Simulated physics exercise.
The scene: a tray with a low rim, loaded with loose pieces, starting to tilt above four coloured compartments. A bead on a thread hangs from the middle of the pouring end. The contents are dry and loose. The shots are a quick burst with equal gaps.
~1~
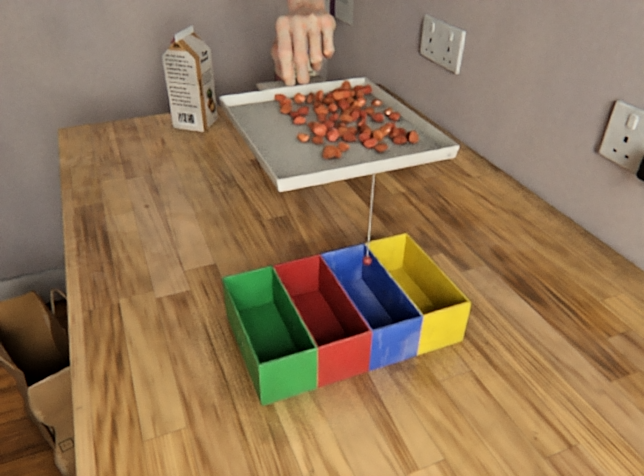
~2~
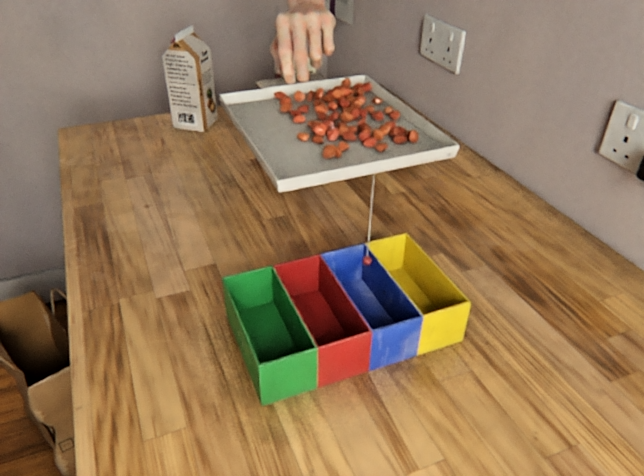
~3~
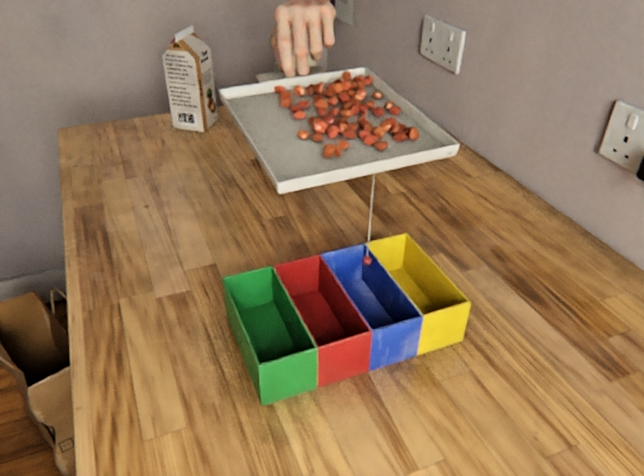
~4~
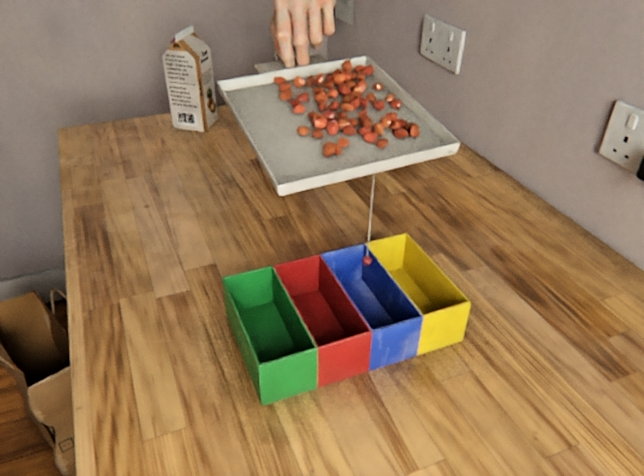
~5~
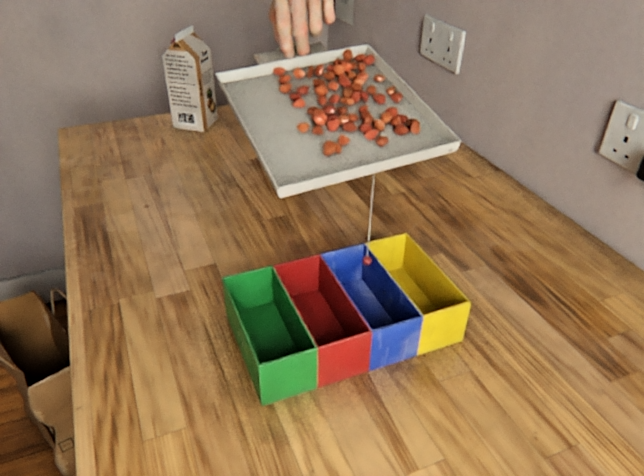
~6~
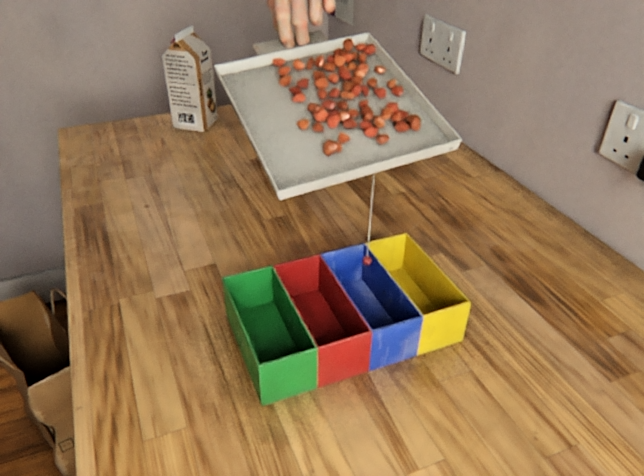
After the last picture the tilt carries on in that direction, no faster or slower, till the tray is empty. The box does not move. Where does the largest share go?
The red one ends fullest.
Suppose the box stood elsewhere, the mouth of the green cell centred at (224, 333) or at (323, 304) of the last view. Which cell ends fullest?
First the cell in blue, then the green one.
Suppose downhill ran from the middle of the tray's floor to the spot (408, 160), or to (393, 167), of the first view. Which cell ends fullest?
In turn: The yellow cell; the cell in yellow.
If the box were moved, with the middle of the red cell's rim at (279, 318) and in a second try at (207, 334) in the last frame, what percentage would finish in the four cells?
The first gives 100 %, the second 80 %.
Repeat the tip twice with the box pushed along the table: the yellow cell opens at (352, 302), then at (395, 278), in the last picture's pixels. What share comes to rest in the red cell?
In turn 0 and 60 in a hundred.
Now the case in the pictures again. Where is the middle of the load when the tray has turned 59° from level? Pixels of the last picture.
Roughly at (330, 168).
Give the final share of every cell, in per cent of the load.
Green cell: 20 %, red cell: 60 %, blue cell: 20 %, yellow cell: 0 %.
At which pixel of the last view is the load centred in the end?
Close to (316, 337).
Just after the last frame, tray tipped steeply; almost all on the tray; about a tenth falling or outside the box.
A moment on, tray tipped right over; roughly two thirds on the tray; about a tenth in the red cell; about a tenth in the green cell; about a tenth in the blue cell; about a tenth falling or outside the box.
Further on, tray tipped past a quarter turn; roughly half in the red cell; roughly a quarter in the green cell; roughly a quarter in the blue cell; just a few falling or outside the box.
When it is over, tray tipped past a quarter turn; roughly half in the red cell; roughly a quarter in the green cell; roughly a quarter in the blue cell; not one in the yellow cell; just a few outside the box.
